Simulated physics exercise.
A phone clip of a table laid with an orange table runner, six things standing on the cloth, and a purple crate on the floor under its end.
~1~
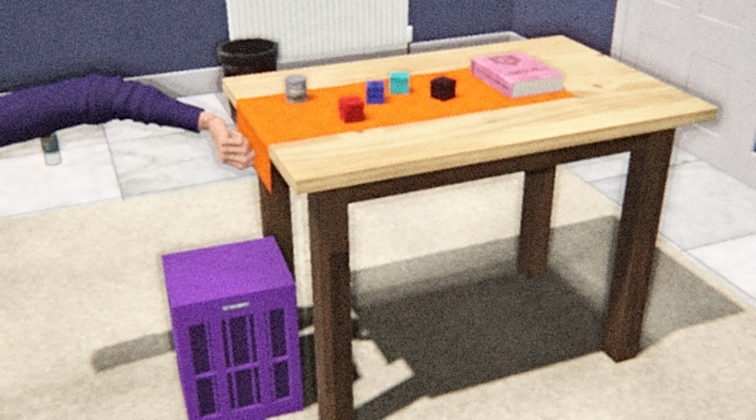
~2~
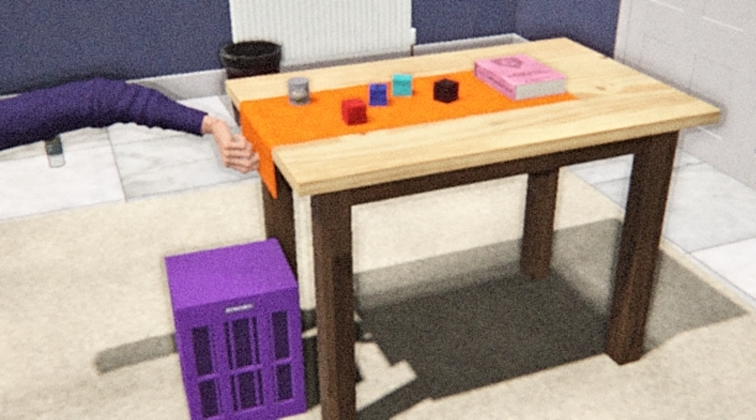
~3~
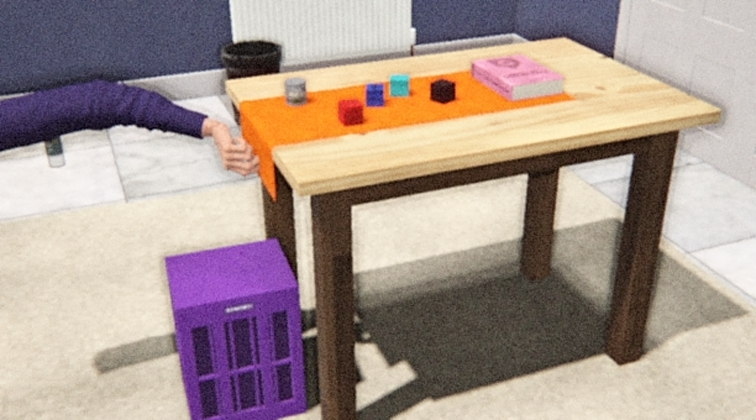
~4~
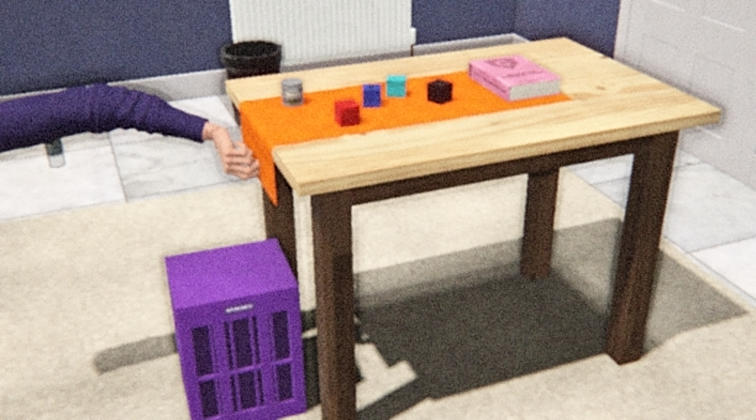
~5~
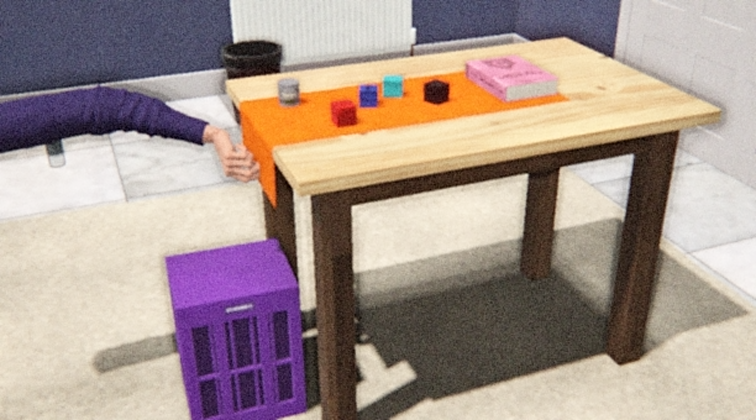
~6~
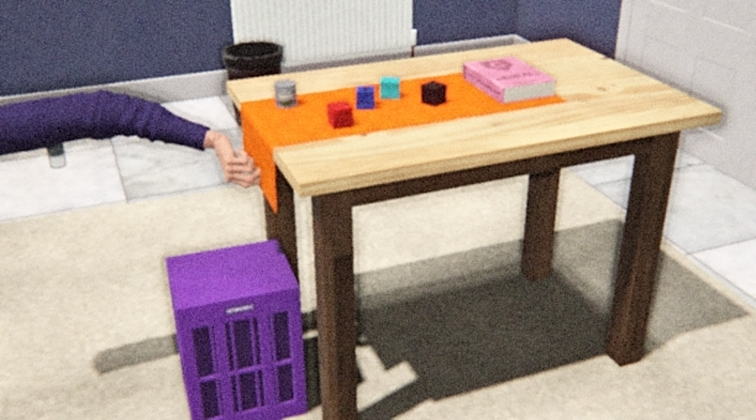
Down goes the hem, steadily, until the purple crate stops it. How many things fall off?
It carries off two.
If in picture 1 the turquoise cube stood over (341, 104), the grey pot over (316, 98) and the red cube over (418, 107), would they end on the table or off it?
The turquoise cube falls; the grey pot goes over; the red cube holds on.
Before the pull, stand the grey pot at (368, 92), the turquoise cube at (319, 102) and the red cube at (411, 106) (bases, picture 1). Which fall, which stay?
The grey pot does not fall; the turquoise cube comes down; the red cube does not fall.
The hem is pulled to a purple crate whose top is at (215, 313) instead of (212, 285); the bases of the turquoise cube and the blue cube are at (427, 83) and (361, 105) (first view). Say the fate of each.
The turquoise cube survives; the blue cube drops off.
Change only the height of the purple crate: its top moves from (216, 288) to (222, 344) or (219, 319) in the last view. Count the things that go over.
Then 4 and 3.
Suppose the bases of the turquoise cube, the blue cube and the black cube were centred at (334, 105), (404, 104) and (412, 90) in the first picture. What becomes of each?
The turquoise cube goes over; the blue cube keeps its place on top; the black cube does not fall.
Soon after, hem near (262, 233); grey pot gone.
After that, hem on the crate; grey pot and red cube gone.
In the end, hem on the crate; grey pot and red cube gone. The answer is two.
